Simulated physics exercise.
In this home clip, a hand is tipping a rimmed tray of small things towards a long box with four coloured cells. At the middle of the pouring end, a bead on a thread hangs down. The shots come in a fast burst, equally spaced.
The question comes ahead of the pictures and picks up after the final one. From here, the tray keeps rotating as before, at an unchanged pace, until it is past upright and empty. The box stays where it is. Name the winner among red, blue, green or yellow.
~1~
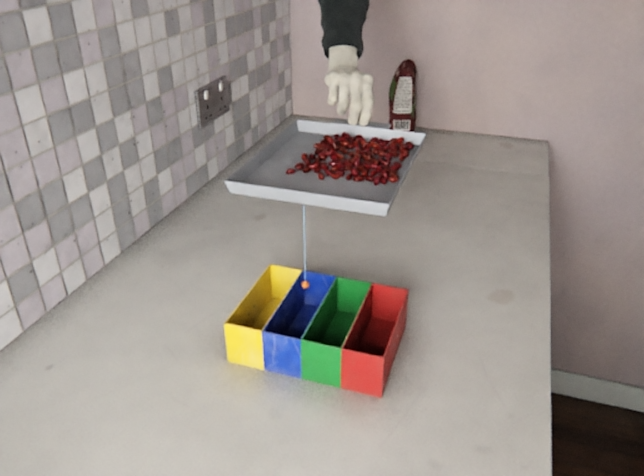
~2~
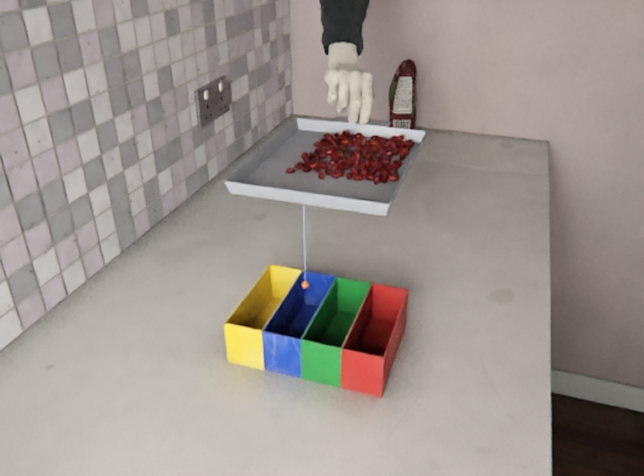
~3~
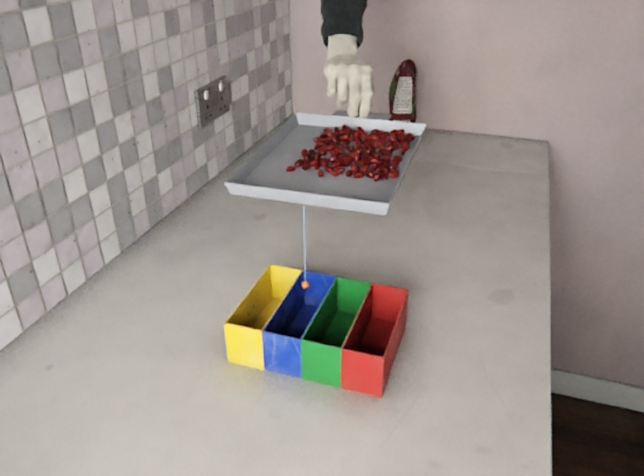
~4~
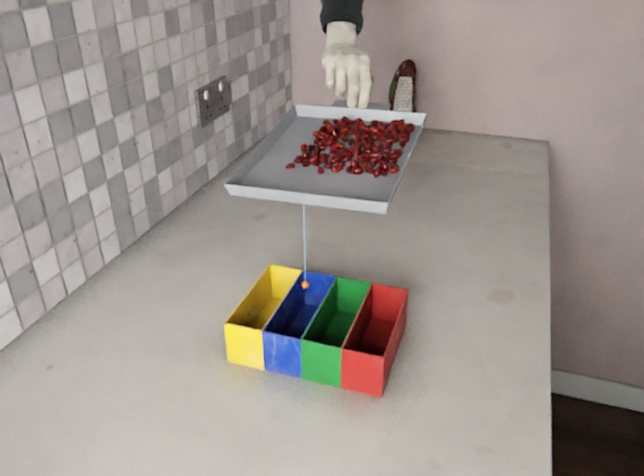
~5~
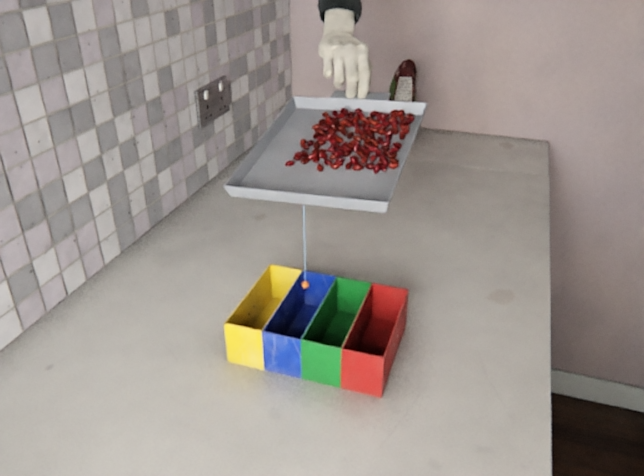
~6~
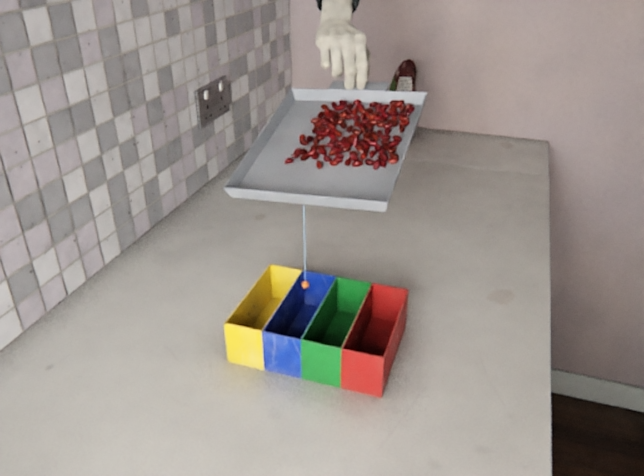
Winner: Yellow.
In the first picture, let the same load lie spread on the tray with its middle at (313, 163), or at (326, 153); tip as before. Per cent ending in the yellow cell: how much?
First try 40 %, second try 30 %.
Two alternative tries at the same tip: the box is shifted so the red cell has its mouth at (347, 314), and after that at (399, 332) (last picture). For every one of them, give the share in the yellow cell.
Roughly 30% first, roughly 30% second.
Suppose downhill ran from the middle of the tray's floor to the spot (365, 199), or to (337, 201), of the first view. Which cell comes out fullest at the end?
One: The red one. Two: Red.
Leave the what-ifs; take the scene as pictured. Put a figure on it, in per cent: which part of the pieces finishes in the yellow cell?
My estimate is about 30 in a hundred.
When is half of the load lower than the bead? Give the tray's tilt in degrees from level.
It is at around 110 degrees.
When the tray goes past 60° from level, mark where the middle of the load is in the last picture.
Near the pixel (285, 185).
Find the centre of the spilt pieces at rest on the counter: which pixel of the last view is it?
Middle in the last view: Roughly (217, 332).
Just after the last frame, tray tipped steeply; almost all on the tray; just a few in the yellow cell; about a tenth falling or outside the box.
A moment on, tray tipped right over; roughly two thirds on the tray; about a tenth in the yellow cell; just a few in the green cell; just a few in the blue cell; roughly a quarter falling or outside the box.
Further on, tray tipped past a quarter turn; roughly a third in the yellow cell; roughly a quarter in the blue cell; about a tenth in the green cell; roughly a third falling or outside the box.
When it is over, tray tipped past a quarter turn; roughly a third in the yellow cell; roughly a quarter in the blue cell; about a tenth in the green cell; not one in the red cell; roughly a third outside the box.
